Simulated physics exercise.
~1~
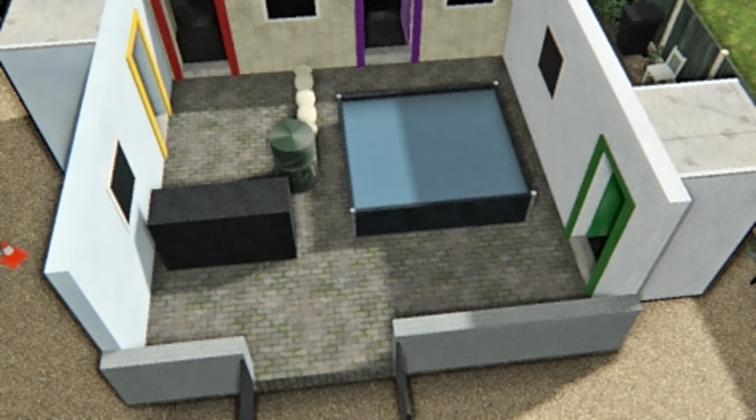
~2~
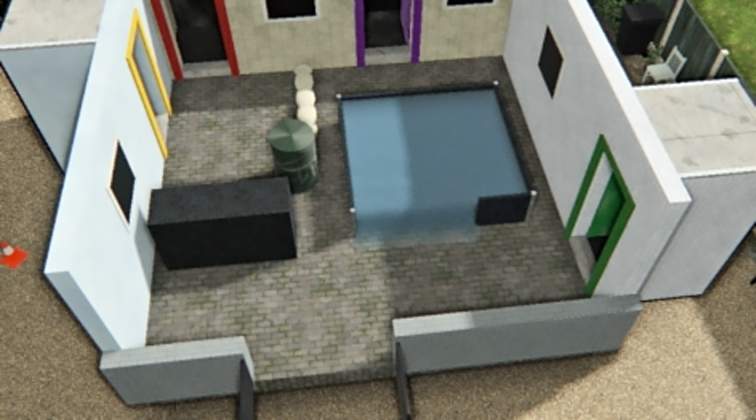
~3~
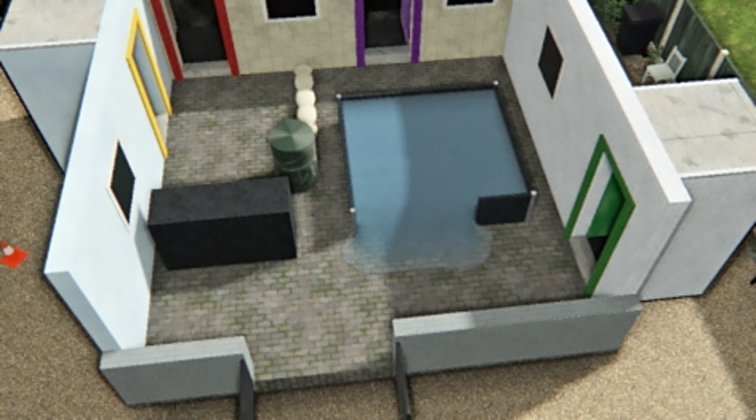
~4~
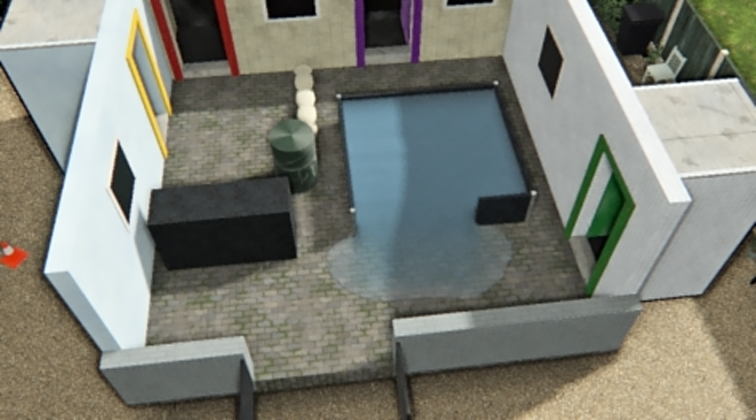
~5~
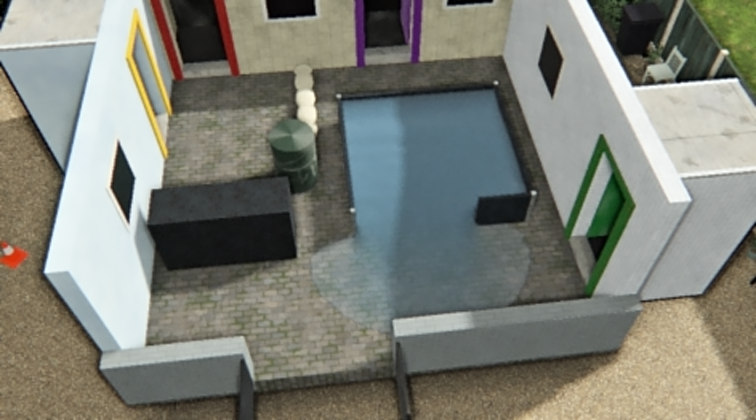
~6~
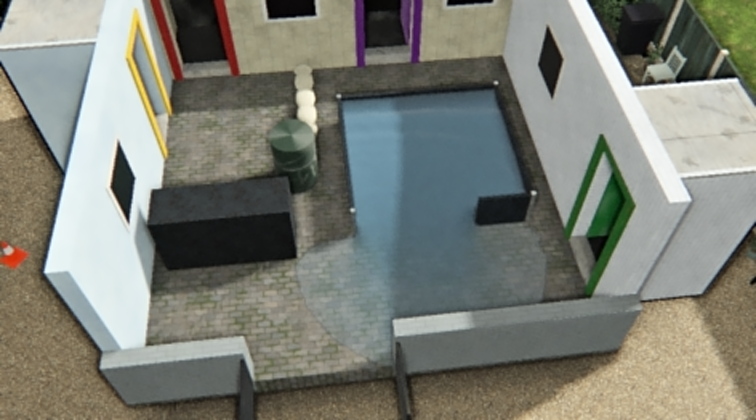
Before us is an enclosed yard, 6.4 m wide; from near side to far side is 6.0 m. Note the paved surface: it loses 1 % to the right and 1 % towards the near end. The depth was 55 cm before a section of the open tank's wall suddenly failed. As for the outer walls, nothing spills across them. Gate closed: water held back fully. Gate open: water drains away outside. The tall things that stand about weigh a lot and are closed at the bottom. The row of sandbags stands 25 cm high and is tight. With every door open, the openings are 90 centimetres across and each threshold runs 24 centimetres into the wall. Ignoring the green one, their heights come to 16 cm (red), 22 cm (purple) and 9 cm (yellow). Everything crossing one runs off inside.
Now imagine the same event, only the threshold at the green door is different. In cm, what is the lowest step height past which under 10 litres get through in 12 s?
Close to 21 cm is just enough.
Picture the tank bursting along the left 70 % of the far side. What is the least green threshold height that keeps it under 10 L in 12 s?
Some 8.5 cm.
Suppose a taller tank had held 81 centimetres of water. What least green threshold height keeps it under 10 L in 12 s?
I'd say close to 32 cm.
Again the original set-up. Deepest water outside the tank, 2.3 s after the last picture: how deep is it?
38 cm.
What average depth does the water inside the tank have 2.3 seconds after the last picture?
I'd put it at some 24 centimetres on average.
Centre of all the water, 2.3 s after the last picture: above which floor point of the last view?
About (434, 227).
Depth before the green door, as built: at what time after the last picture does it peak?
About 2.8 seconds.
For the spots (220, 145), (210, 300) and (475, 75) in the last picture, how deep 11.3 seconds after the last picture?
Respectively 2 cm, 3 cm and 8 cm.
Then, 0.7 s after the last picture water covers 25 % of the floor, deepest (42 cm) near (433, 345); 2 cm at the green door, 0 litres in over its 12 cm threshold.
Then, 2.3 s after the last picture water covers 35 % of the floor, deepest (38 cm) near (595, 328); 21 cm at the green door, 15 litres in over its 12 cm threshold.
Then, 11.3 s after the last picture water covers 90 % of the floor, deepest (14 cm) near (582, 329); 10 cm at the green door, 98 litres in over its 12 cm threshold.
At the green door as built, the water peaked near 22 cm, 2.7 s after the last picture.
Run again over the same 12 s with other heights there, 22 litres in over 18.5 cm, 2 litres over 24.5 cm. The limit of 10 litres is kept from about 21 cm up.
